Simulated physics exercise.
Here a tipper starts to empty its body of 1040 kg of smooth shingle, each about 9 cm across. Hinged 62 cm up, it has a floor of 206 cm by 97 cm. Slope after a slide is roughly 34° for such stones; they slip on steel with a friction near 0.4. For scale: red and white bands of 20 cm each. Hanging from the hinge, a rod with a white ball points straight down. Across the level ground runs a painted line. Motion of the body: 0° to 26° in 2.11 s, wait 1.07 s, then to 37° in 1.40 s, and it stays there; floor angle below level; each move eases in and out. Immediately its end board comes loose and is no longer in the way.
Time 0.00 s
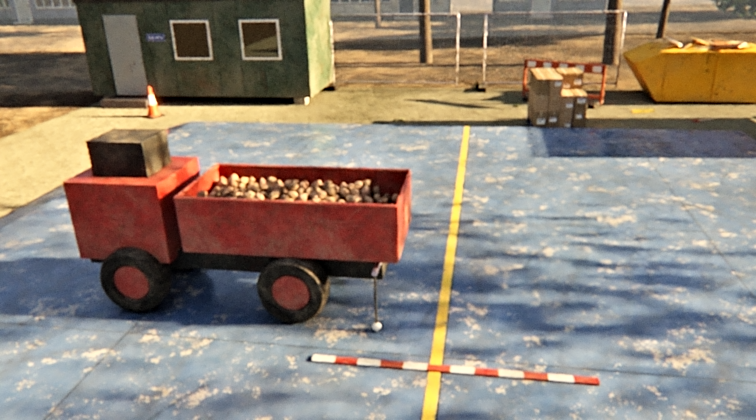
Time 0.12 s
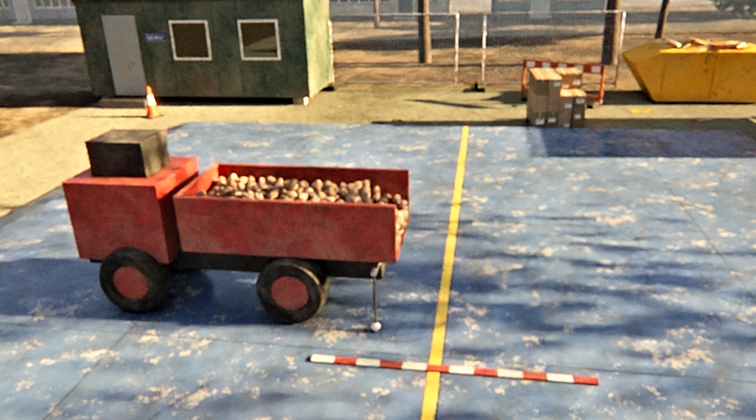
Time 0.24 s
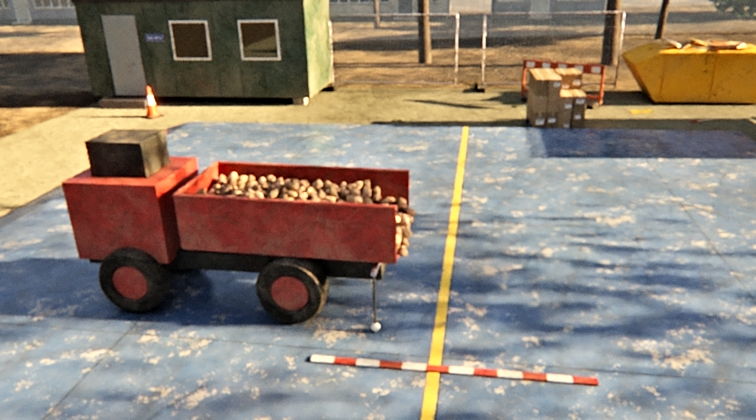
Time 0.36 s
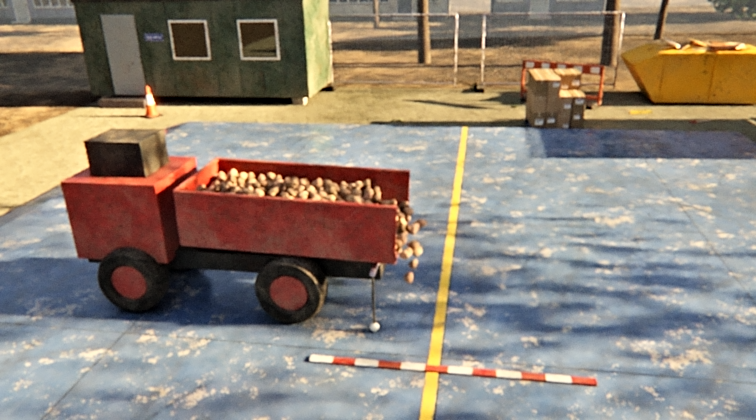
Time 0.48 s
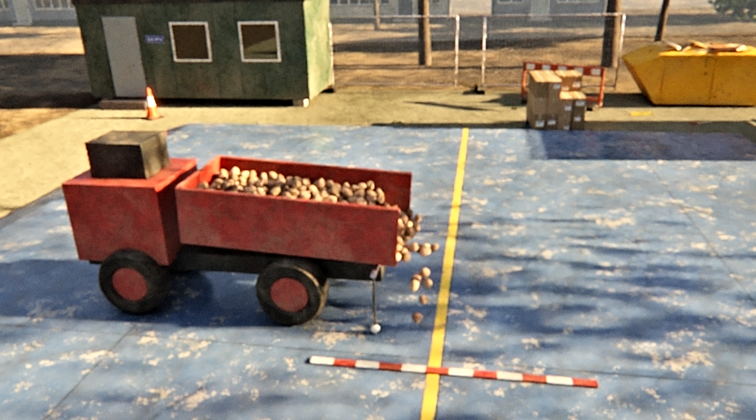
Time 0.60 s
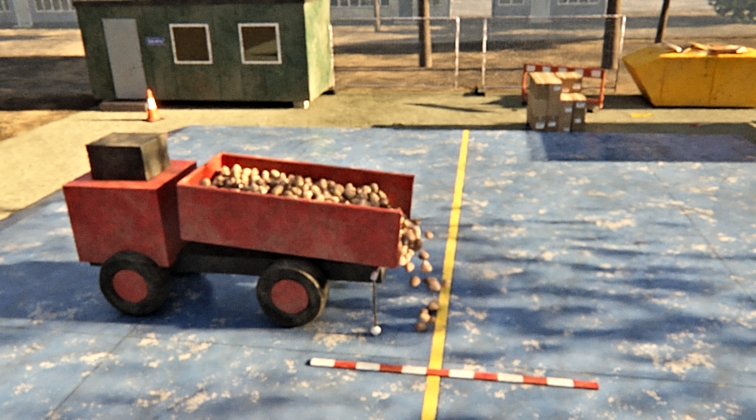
The clip opens on a red tipper truck standing on blue ground beside a yellow line, its open body loaded with rounded stones. The stones at the right end shift, and a few begin dropping over the rear edge. The body then tilts slightly rearward as more stones tumble down in a thin stream.
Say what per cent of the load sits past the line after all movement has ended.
About 70 per cent of it.
After 1.6 s the floor is at 22°; 82 % in the body, 13 % short of the line, 5 % past the line; the foremost stones are at (485, 302).
After 2.2 s the floor is at 26°; 55 % in the body, 22 % short of the line, 23 % past the line; the foremost stones are at (520, 312).
After 5.0 s the floor is at 37°; 0 % in the body, 29 % short of the line, 71 % past the line; the foremost stones are at (601, 336).
After 7.9 s the floor is at 37°; 0 % in the body, 29 % short of the line, 71 % past the line; the foremost stones are at (601, 336).
